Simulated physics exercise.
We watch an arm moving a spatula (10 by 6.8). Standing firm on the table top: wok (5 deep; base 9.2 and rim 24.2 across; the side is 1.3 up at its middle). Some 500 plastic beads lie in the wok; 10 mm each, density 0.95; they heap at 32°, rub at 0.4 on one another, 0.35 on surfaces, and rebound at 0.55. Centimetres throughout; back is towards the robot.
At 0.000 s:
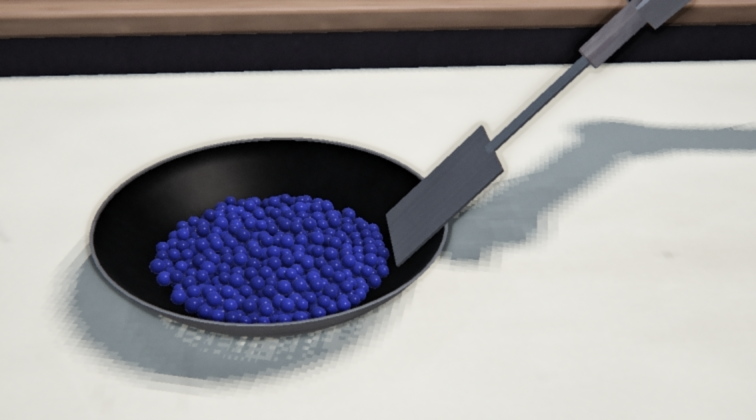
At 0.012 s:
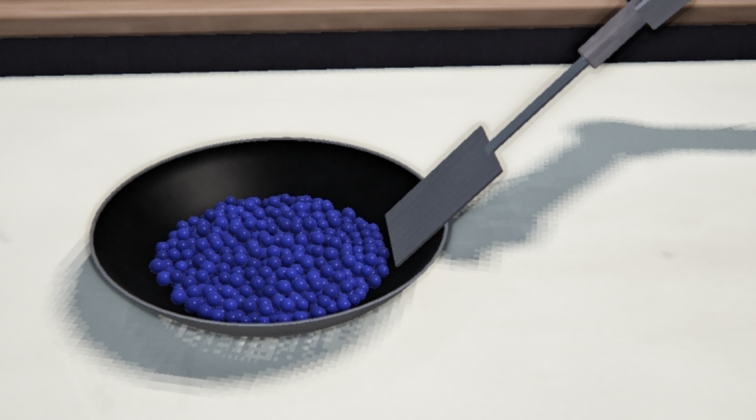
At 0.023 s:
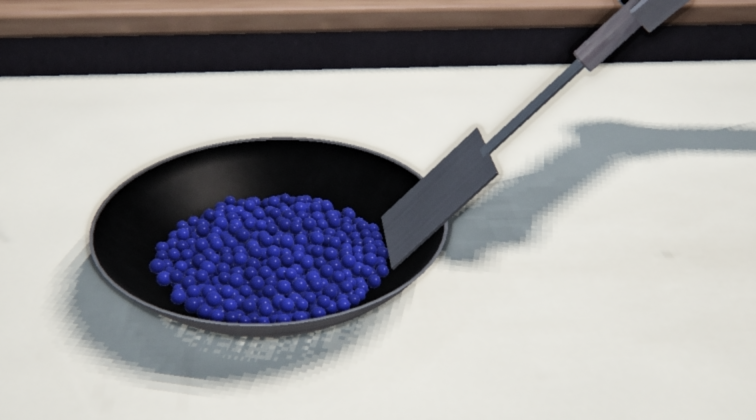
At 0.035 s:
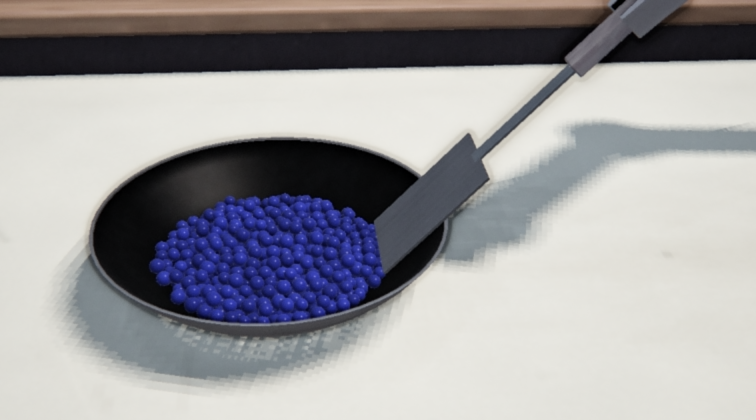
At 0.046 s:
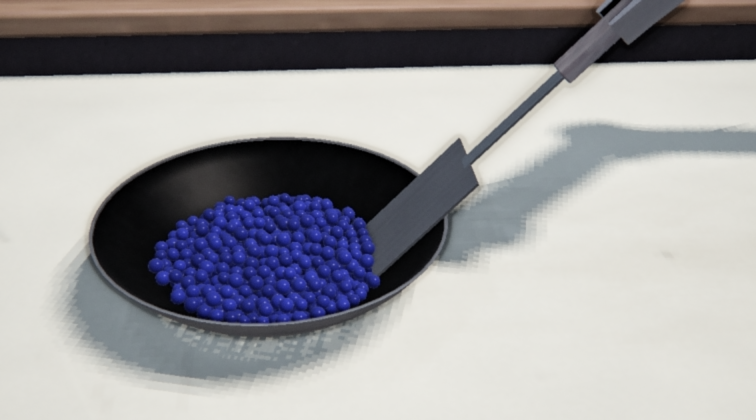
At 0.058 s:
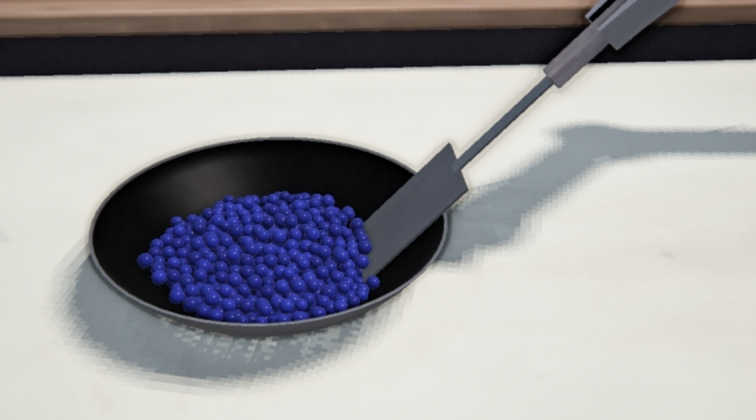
A grey spatula moves slowly down and to the left at the right side of a black wok on a pale table top, seen from above at an angle. Deep blue beads lie heaped in the wok, with a brown strip and a dark band behind. The blade slides inward and pushes the near beads slightly left, while the wok and view stay still.
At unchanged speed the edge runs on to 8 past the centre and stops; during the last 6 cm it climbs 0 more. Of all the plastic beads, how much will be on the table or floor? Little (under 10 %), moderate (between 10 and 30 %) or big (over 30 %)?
Answer: Moderate; between 10 and 30 % of the plastic beads finish on the table or floor.
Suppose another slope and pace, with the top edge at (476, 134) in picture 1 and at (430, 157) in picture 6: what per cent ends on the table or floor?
Some 30 per cent.
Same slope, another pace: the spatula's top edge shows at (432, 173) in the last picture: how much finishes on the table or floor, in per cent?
About 35 per cent.
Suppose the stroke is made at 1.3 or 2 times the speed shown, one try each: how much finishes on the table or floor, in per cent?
About 20 and 40 per cent.
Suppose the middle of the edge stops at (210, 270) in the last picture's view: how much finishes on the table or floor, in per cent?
About 0 per cent.
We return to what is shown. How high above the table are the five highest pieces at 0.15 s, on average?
Roughly 5 cm.
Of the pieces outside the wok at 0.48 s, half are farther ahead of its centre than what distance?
About 16 cm.
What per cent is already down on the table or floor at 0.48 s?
Roughly 15 per cent.
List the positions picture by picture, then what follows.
The first picture shows spatula top edge at (493, 147), sloping 47°; upper third of the load around (273, 249), from x 155 to 385, top at y 200; 500 in the wok.
The second picture shows spatula top edge at (492, 147), sloping 47°; upper third of the load around (273, 249), from x 155 to 380, top at y 200.
The third picture shows spatula top edge at (487, 150), sloping 47°; upper third of the load around (273, 249), from x 155 to 380, top at y 200.
The fourth picture shows spatula top edge at (479, 155), sloping 47°; upper third of the load around (273, 248), from x 155 to 380, top at y 200.
The fifth picture shows spatula top edge at (469, 160), sloping 47°; upper third of the load around (274, 246), from x 155 to 375, top at y 200.
The sixth picture shows spatula top edge at (459, 165), sloping 47°; upper third of the load around (268, 244), from x 145 to 375, top at y 195; 500 in the wok.
By 0.15 s, sloping 47°, highest piece 6 above the table; 499 in the wok, 1 on the blade or in flight.
By 0.24 s, sloping 47°, highest piece 6 above the table; 498 in the wok, 1 on the table or floor, 1 on the blade or in flight.
By 0.48 s, sloping 47°, highest piece 7 above the table; 422 in the wok, 71 on the table or floor, 7 on the blade or in flight.
By 1.53 s, sloping 47°, highest piece 6 above the table; 422 in the wok, 78 on the table or floor.
Final count, 422 in the wok, 78 on the table or floor. That is 16 % on the table or floor.
